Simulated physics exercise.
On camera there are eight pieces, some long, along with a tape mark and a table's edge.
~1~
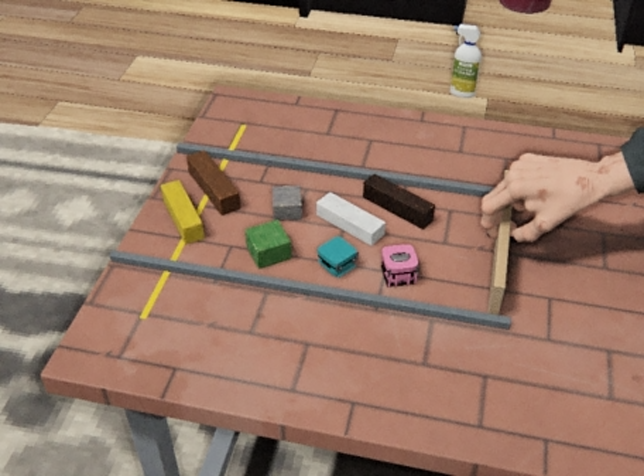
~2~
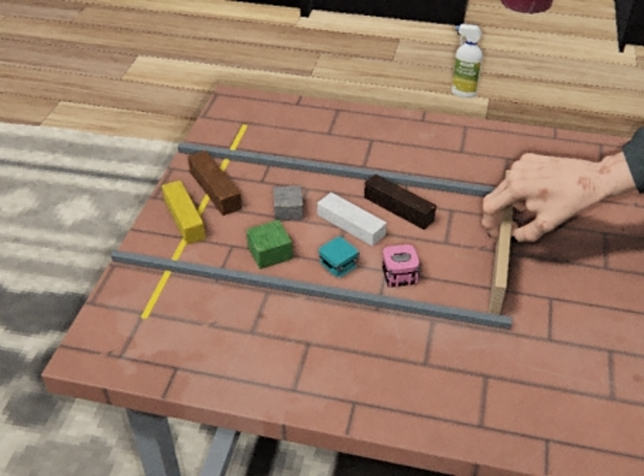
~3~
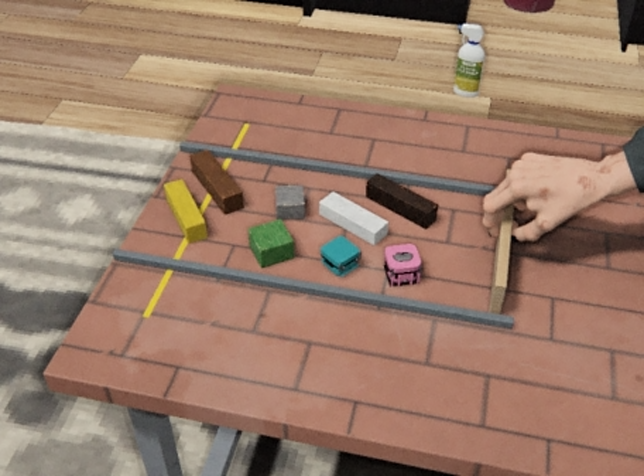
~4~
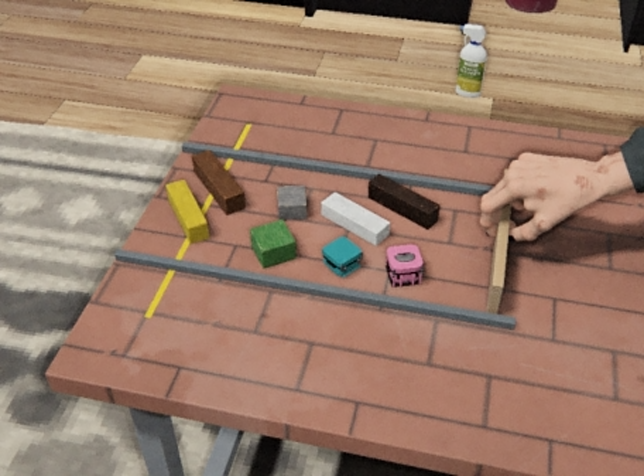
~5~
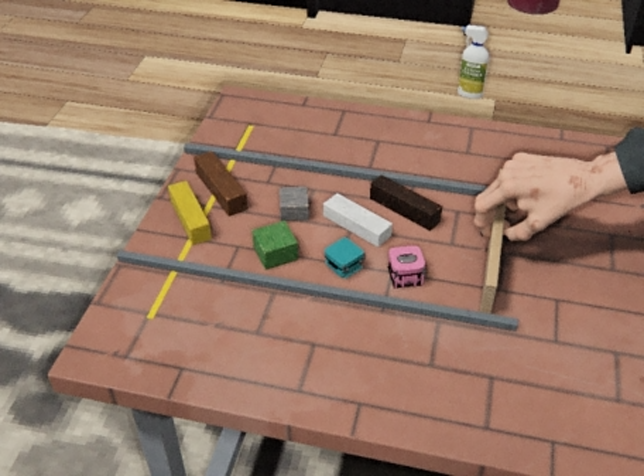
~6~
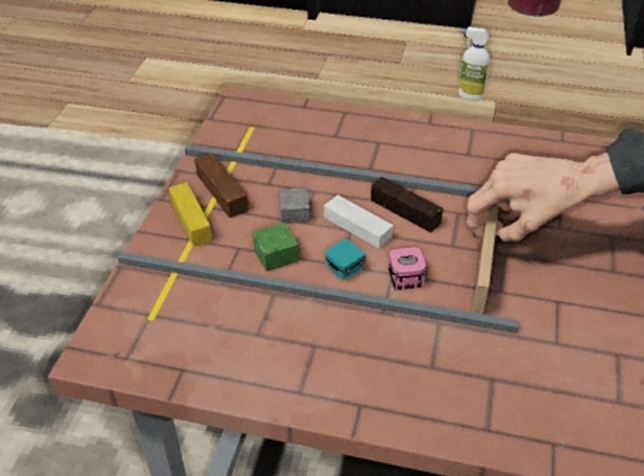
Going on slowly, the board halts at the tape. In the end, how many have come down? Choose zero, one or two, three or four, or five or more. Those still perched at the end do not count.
By the end, three or four have come down.
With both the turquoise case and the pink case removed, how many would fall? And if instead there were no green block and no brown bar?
The counts: 2 and 1.
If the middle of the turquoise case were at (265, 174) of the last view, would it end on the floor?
I reckon from there it drops down.
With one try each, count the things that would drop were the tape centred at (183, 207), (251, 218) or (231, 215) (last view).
It would be 4, 0 and 1.
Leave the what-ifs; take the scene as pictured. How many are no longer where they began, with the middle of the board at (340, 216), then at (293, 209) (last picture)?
Counting first: 6, next 7.
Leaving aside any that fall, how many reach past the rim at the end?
Number: 2.
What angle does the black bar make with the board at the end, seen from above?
The angle is some 50°.
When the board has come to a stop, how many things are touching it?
My count gives 3.
Soon after, none off yet; yellow bar at rest near (190, 214); brown bar at rest near (221, 184); green block at rest near (276, 247).
Then, none off yet; yellow bar at rest near (190, 214); brown bar at rest near (221, 184); green block moved about its own width near (234, 237).
Further on, none off yet; yellow bar moved a little near (153, 207); brown bar moved a little near (189, 182); green block moved well along near (162, 227).
At rest, the number that fall off is three or four; fallen, green block, brown bar and yellow bar.
